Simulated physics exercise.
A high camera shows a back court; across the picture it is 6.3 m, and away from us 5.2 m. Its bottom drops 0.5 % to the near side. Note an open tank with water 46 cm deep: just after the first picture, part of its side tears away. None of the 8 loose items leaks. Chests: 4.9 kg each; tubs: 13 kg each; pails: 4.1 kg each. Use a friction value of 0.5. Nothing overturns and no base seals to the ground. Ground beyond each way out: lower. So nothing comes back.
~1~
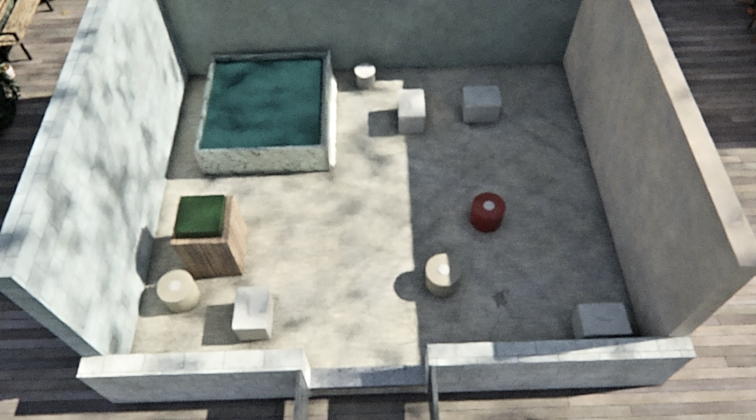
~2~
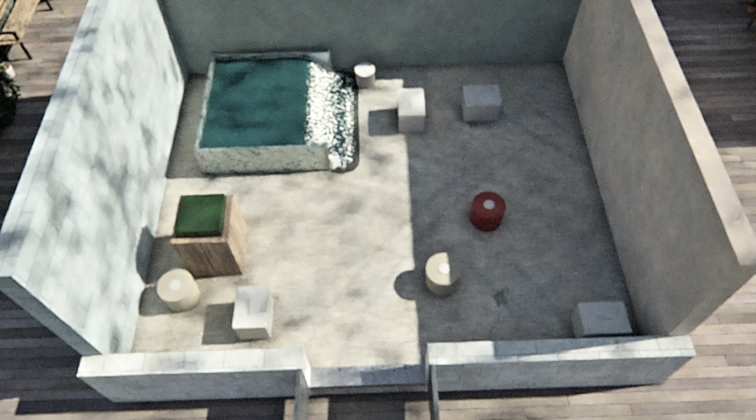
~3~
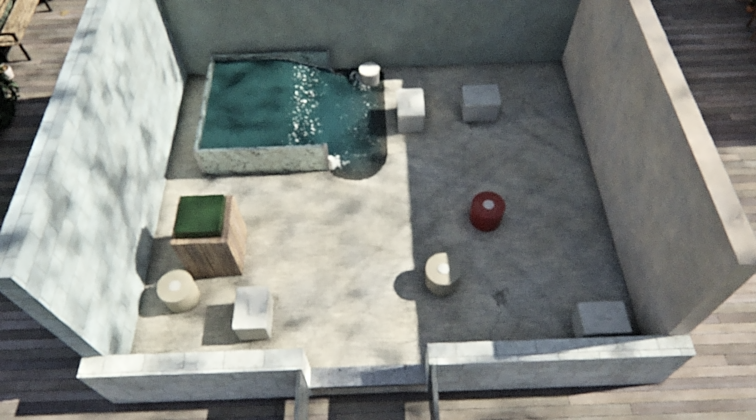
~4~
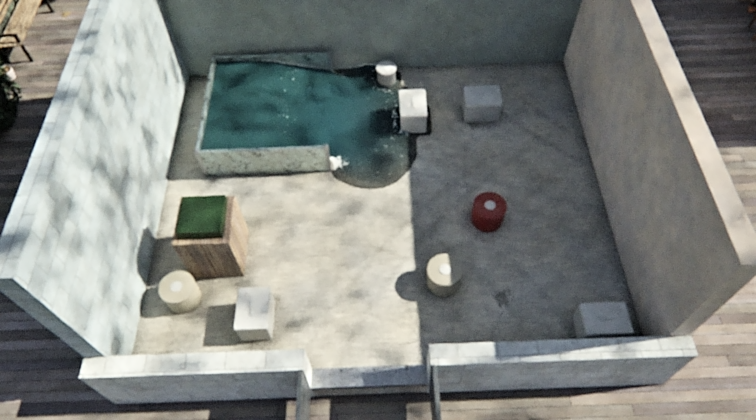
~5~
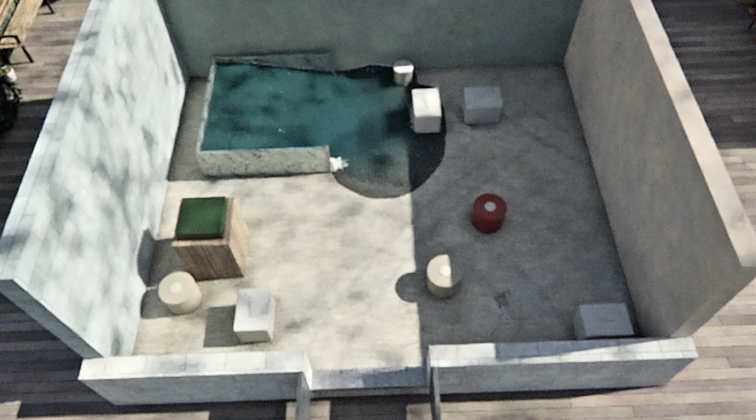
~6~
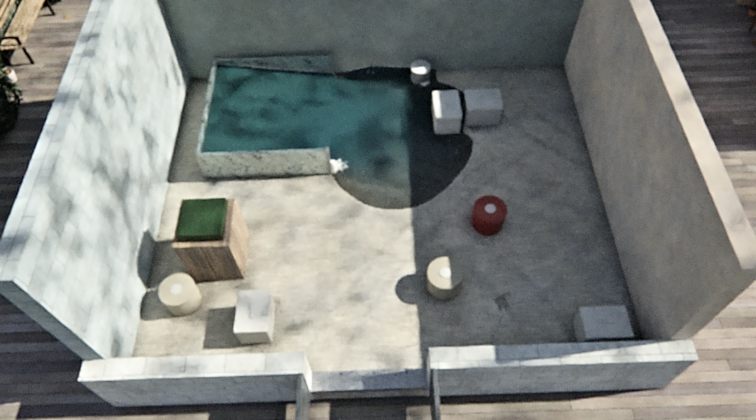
Water poured through the broken right side of an open tank and spread across the courtyard floor, pushing a small white tub and then a pale block to the right.
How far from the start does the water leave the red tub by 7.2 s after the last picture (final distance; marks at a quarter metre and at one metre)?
It is left a long distance off.
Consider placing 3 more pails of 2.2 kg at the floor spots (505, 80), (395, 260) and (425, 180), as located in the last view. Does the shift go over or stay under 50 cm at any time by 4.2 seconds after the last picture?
Going one by one: Too far, not far enough, too far.
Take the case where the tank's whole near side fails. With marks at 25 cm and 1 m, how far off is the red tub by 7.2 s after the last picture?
The answer: The red tub stays more or less still.
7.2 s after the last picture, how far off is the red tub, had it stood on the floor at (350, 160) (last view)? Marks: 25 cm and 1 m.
In the end it is hauled off.
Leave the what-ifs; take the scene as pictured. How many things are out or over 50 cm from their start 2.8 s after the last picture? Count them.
At that moment it comes to 3.
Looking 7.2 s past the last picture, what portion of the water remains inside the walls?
Around 96 % of the water.
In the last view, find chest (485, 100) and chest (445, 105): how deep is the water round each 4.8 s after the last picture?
Around 8 cm and 13 cm.
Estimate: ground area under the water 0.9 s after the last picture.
Roughly 15 m2 of it is wet.
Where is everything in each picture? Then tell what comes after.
The first picture shows the red tub at (489, 206) rests on the ground; water covers 3.4 m2; 0 of 8 have shifted.
The second picture shows the red tub at (489, 205), on the bottom; 4.2 m2 under water; 0 of 8 have shifted.
The third picture shows the red tub at (489, 205) rests on the ground; 5.2 m2 under water; 1 of 8 have shifted.
The fourth picture shows the red tub at (490, 205), on the bottom; 6.2 m2 under water; 1 of 8 have shifted.
The fifth picture shows the red tub at (490, 207), on the bottom; water covers 7.2 m2; 2 of 8 have shifted.
The sixth picture shows the red tub at (490, 209) rests on the ground; 8.4 m2 under water; 2 of 8 have shifted.
Then, 0.9 s after the last picture the red tub is near (490, 209), 0.0 m from its start, aground; 0 of 8 are out; 2 afloat.
Then, 2.8 s after the last picture the red tub is near (515, 226), 0.4 m from its start, aground; 0 of 8 are out; 4 afloat.
Then, 4.8 s after the last picture the red tub is near (495, 297), 1.3 m from its start, afloat; 0 of 8 are out; 5 afloat.
Then, 7.2 s after the last picture the red tub is near (344, 334), 2.6 m from its start, aground; 0 of 8 are out; 5 afloat.
